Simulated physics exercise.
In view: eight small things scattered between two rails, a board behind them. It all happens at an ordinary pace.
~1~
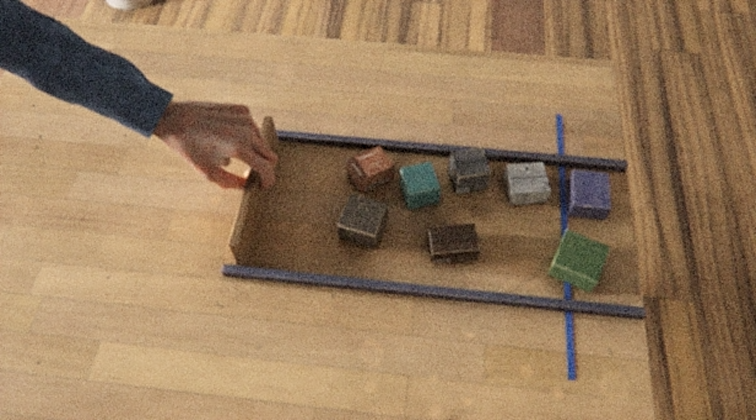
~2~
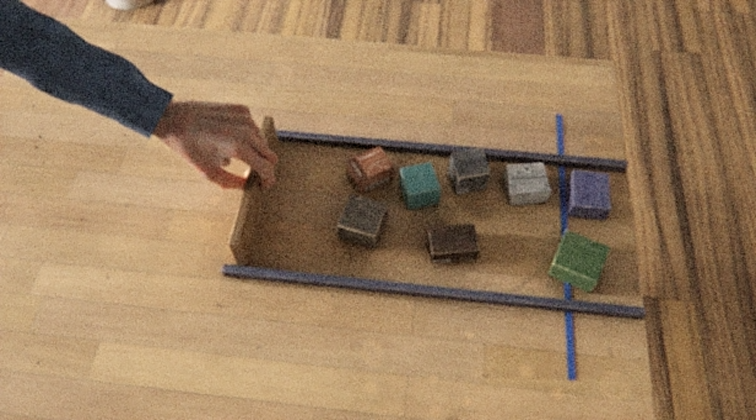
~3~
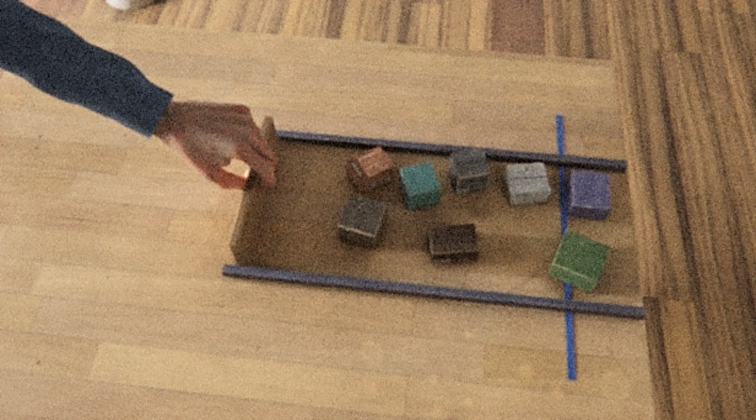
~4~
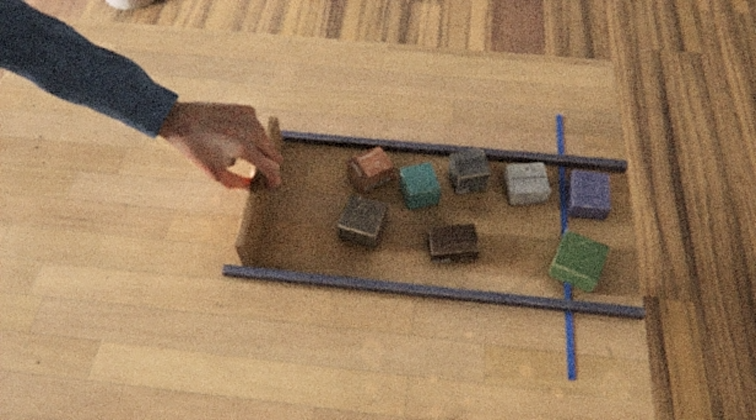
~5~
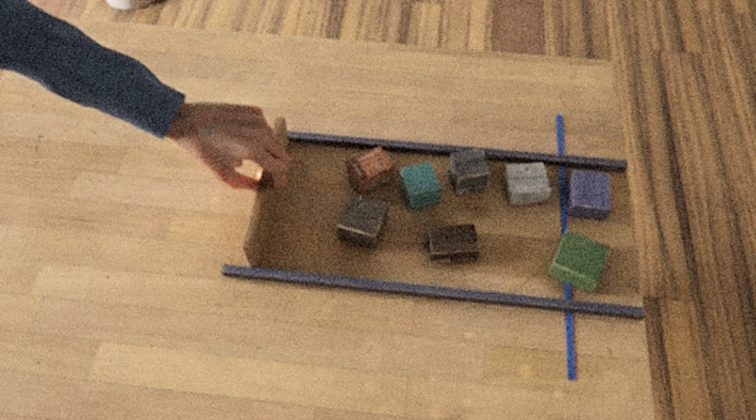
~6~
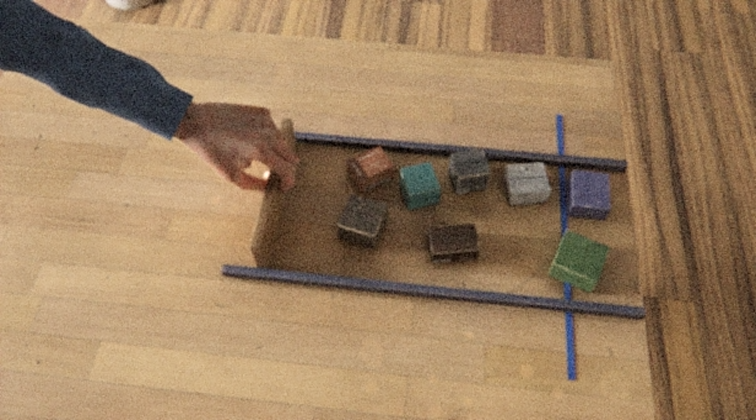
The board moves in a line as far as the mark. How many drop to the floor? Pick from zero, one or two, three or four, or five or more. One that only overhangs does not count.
The number that fall off is three or four.
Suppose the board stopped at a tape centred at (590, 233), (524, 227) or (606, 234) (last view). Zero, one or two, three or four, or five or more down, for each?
For each place: At least five; one to two; more than four.
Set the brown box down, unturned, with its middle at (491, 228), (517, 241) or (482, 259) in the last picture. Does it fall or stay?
In that order, it remains up; does not fall; remains up.
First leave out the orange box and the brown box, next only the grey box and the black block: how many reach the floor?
Fallen: 1, and 1 in the other try.
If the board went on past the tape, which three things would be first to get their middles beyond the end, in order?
They are the blue block, the green block, the white box.
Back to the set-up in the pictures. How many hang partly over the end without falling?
That would be 1.
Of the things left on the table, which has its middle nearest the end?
The brown box.
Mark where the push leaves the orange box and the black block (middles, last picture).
About (580, 177), and the other about (588, 242).
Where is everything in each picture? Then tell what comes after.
Blue block (589, 194); green block (579, 261); white box (526, 184); board (256, 189); tape (565, 230), in the first frame.
Green block (579, 261); grey box (469, 171), in the second frame.
White box (526, 184); orange box (370, 170), in the third frame.
Blue block (588, 195); turquoise block (420, 186), in the fourth frame.
Green block (579, 261); board (268, 190), in the fifth frame.
Blue block (588, 195); green block (579, 261); white box (526, 184); board (276, 191); tape (565, 230), in the sixth frame.
Soon after, none off yet; blue block at rest near (588, 195); green block at rest near (579, 261); white box at rest near (526, 184).
At rest, the number that fall off is three or four; fallen, white box, green block and blue block.
